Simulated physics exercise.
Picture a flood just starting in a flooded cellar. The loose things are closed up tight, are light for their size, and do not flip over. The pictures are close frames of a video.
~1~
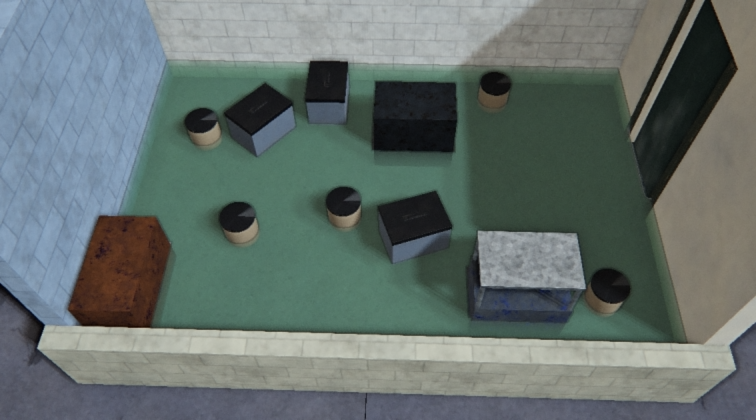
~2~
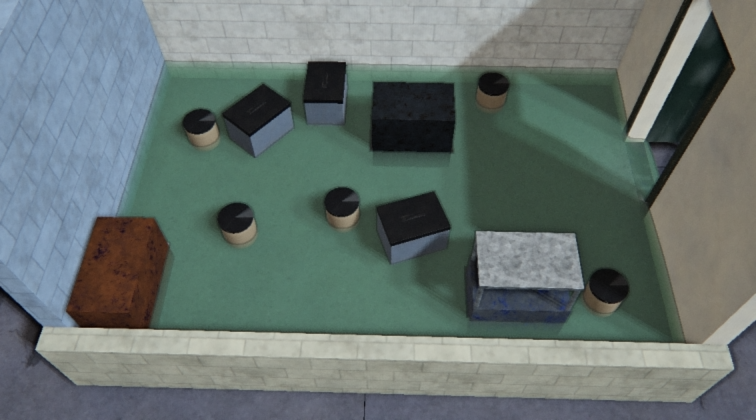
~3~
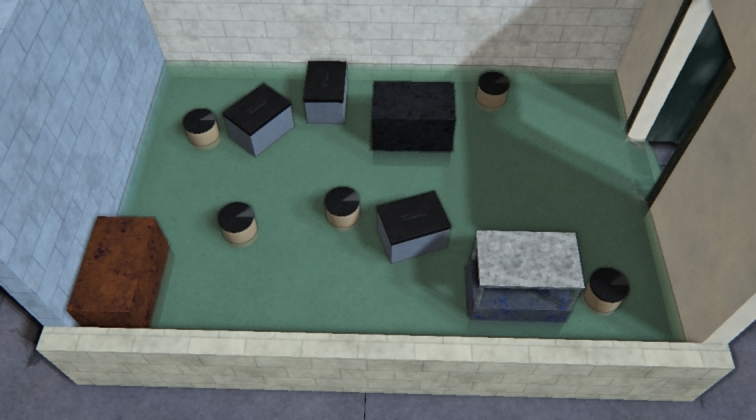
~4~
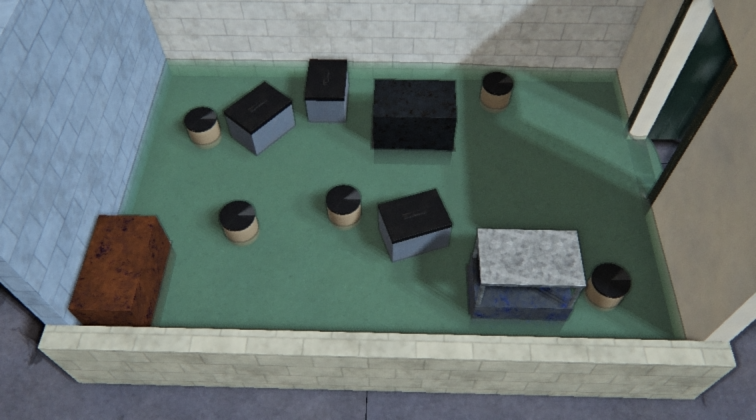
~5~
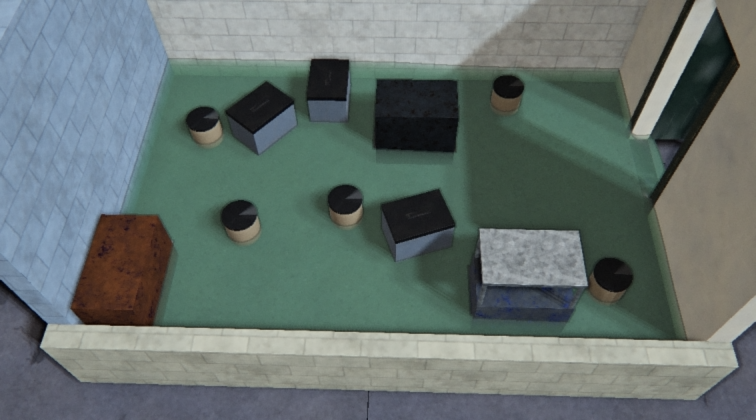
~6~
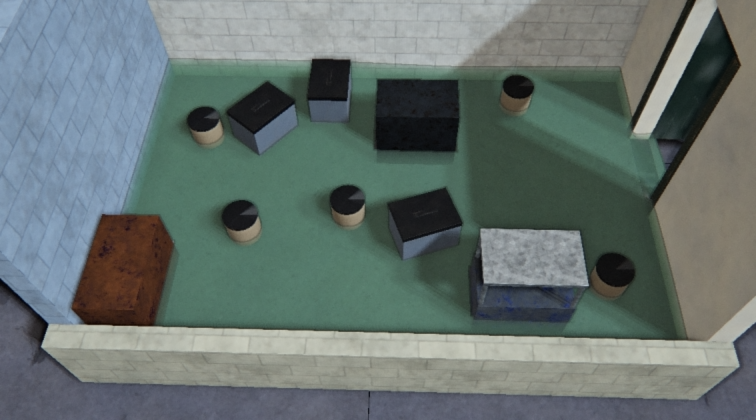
A black-topped pail near the back wall drifted slightly right across the green floor, then a dark-topped box near the middle shifted a little right too, while most other things barely moved.
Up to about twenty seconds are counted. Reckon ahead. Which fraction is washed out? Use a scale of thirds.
On that scale, between one and two thirds.
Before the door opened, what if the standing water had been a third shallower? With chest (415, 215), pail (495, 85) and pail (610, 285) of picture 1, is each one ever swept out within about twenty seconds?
Going item by item, that's exited, then exited, then exited.
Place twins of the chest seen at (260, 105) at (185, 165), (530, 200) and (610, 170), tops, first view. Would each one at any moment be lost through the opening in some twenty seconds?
Well, taking each in turn, that's never removed, lost to the flow and finally lost to the flow.
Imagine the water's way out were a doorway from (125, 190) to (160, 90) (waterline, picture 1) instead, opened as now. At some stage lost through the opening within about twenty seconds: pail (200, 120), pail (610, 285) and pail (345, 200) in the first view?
Following that order: Escaped; remains behind; escaped.
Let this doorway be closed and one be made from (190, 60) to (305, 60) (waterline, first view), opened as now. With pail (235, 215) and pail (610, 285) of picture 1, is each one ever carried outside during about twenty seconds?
In turn: Escapes, never escapes.
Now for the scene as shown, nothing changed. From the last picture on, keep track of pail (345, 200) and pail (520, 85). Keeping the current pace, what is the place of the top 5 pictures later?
Look around pixels (393, 198) and (563, 90).
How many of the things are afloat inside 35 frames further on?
By my tally, 4.
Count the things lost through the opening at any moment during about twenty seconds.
The figure is 5.
A moment on, 0 of 8 are out; 8 afloat.
Next, 2 of 8 are out; 6 afloat.
Later, 4 of 8 are out; 4 afloat.
In the end, 5 of 8 are out; 3 afloat.
